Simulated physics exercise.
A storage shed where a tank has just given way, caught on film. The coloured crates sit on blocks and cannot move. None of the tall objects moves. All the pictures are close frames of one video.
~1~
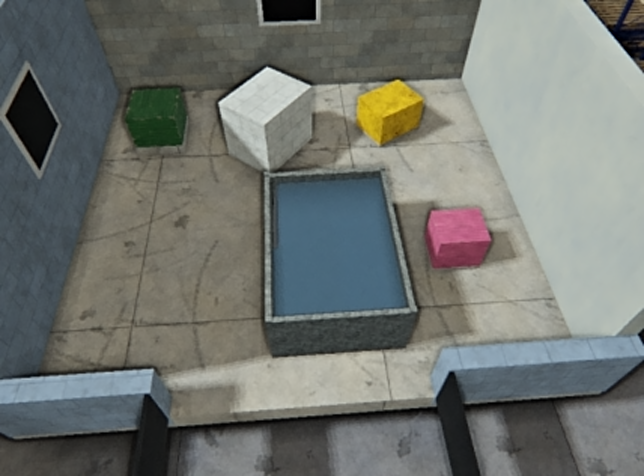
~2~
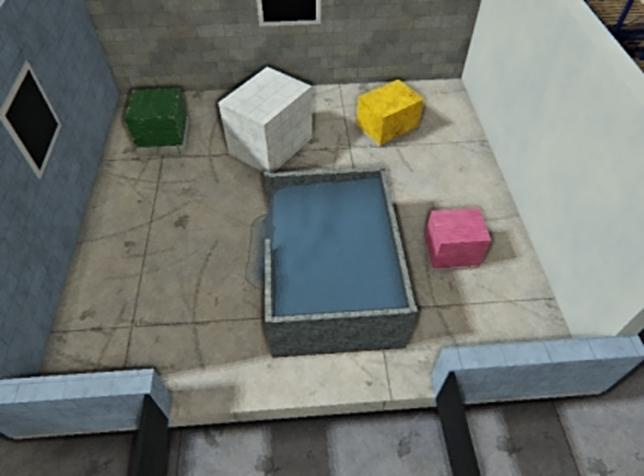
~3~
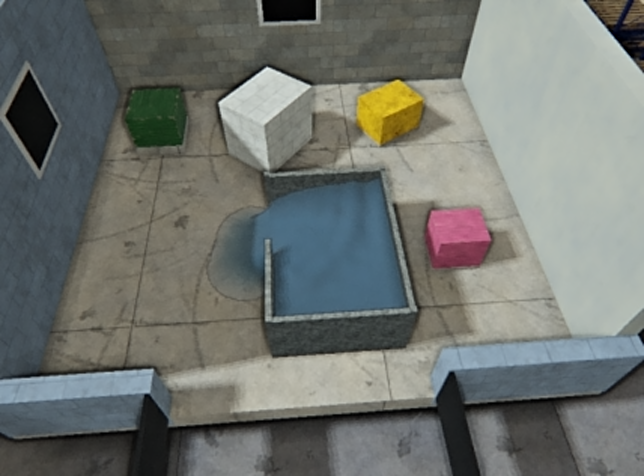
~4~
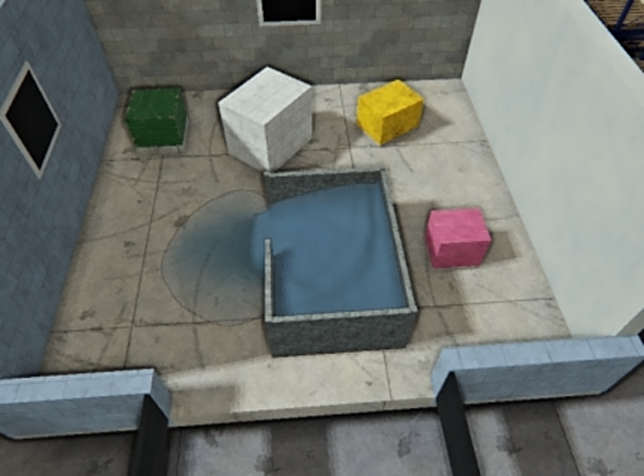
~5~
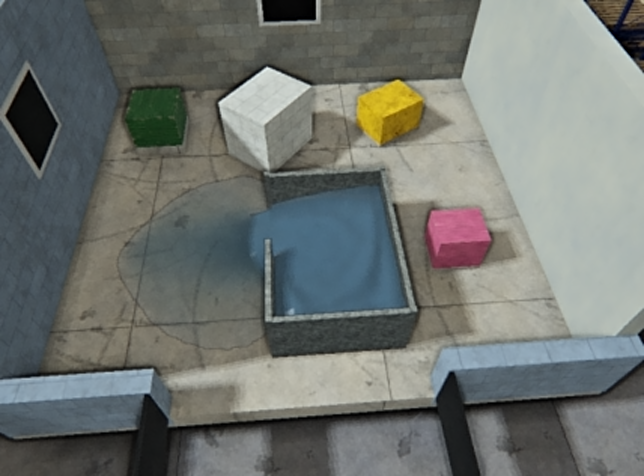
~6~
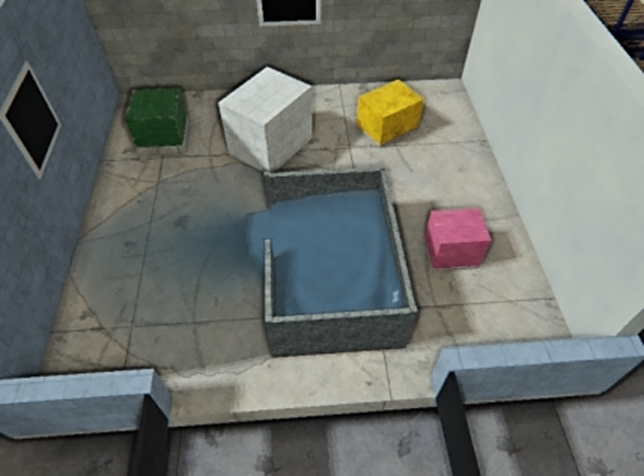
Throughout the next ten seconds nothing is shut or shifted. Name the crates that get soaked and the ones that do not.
The green crate gets soaked; the pink crate gets soaked; the yellow crate gets soaked.
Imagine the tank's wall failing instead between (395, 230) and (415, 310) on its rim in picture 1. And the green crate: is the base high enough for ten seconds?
The green crate is not reached.
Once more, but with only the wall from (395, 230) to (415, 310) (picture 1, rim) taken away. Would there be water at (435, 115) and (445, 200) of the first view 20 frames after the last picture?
Result, in order - waterlogged, waterlogged.
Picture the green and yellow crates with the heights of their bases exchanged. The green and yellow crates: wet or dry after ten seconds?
Taking them in turn, the green crate gets reached and the yellow crate stays unflooded.
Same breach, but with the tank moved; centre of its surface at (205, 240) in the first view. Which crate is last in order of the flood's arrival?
It is the crate marked pink.
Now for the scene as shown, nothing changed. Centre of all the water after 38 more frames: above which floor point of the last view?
Close to (231, 205), I reckon.
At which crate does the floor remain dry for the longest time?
The pink-painted one comes last.
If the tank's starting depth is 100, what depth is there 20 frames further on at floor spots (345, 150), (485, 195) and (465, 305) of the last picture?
About 0 per cent, then 0 per cent, then 0 per cent.
A moment on, water covers 30 % of the floor; the green crate water round its plinth, the pink crate not reached, the yellow crate not reached.
Next, water covers 40 % of the floor; the green crate water round its plinth, the pink crate not reached, the yellow crate not reached.
Then, water covers 55 % of the floor; the green crate water round its plinth, the pink crate not reached, the yellow crate not reached.
Later, water covers 70 % of the floor; the green crate water round its plinth, the pink crate not reached, the yellow crate water round its plinth.
In the end, water covers 95 % of the floor; the green crate was topped, the pink crate was topped, the yellow crate was topped.
